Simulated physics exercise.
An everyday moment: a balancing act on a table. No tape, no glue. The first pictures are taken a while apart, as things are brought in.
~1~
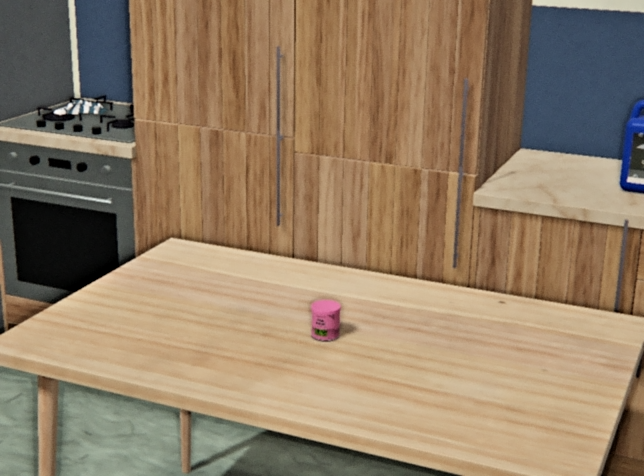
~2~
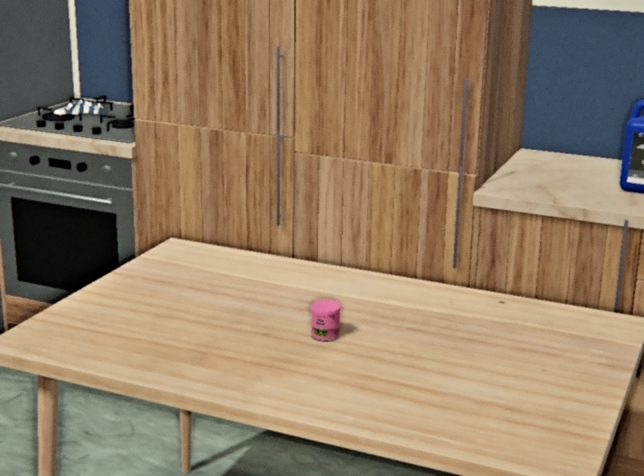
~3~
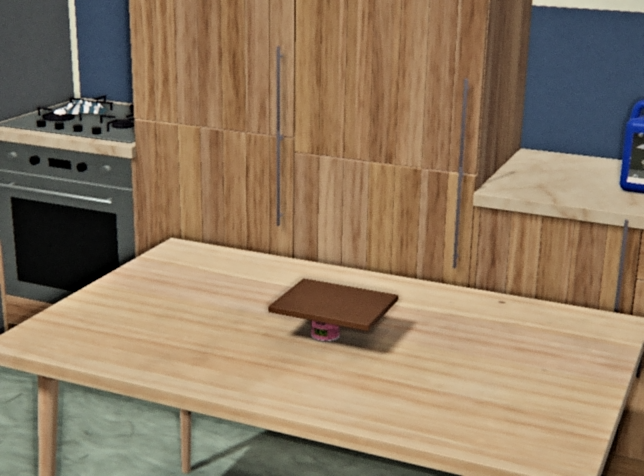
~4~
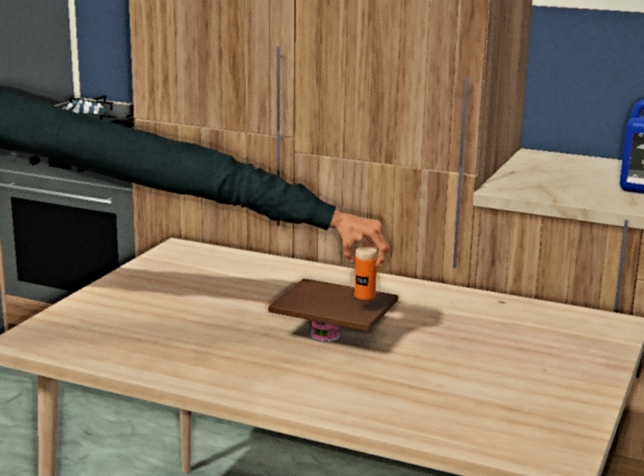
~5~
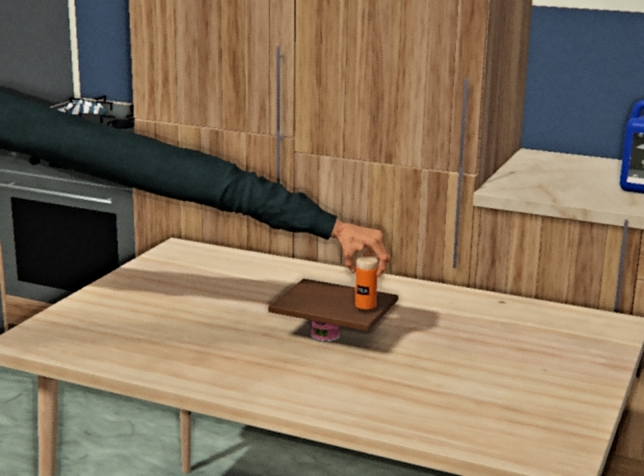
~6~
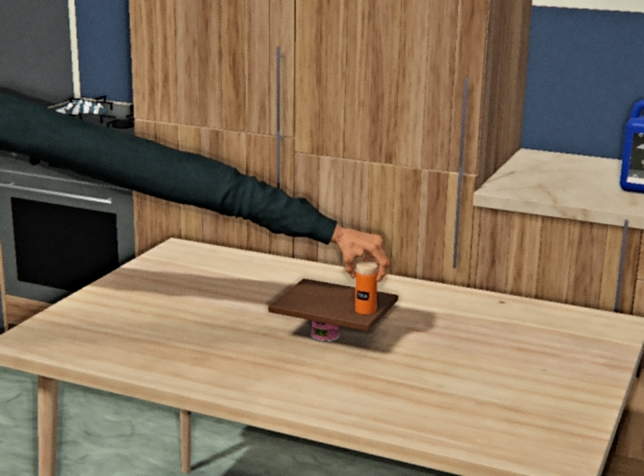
The clip shows a small pink container on a wooden table, then a flat brown board resting on top of it, before a dark-sleeved arm reaches in from the left and lowers an orange shaker onto the board's right side.
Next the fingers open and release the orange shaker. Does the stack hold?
Here the stack comes apart.
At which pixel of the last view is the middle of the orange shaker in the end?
At about (428, 352).
Then, 0.30 s later than the last frame, orange shaker now fallen; brown lid tilted by 34°.
Then, 0.40 s later than the last frame, brown lid tilted by 45°.
Then, 0.50 s later than the last frame, brown lid tilted by 33°.
Then, 0.60 s later than the last frame, brown lid tilted by 28°.
When it is over, fallen, orange shaker; moved from the start, brown lid; pink tin as before. End places, in pixels of the last picture, orange shaker near (427, 351). The stack gives way.
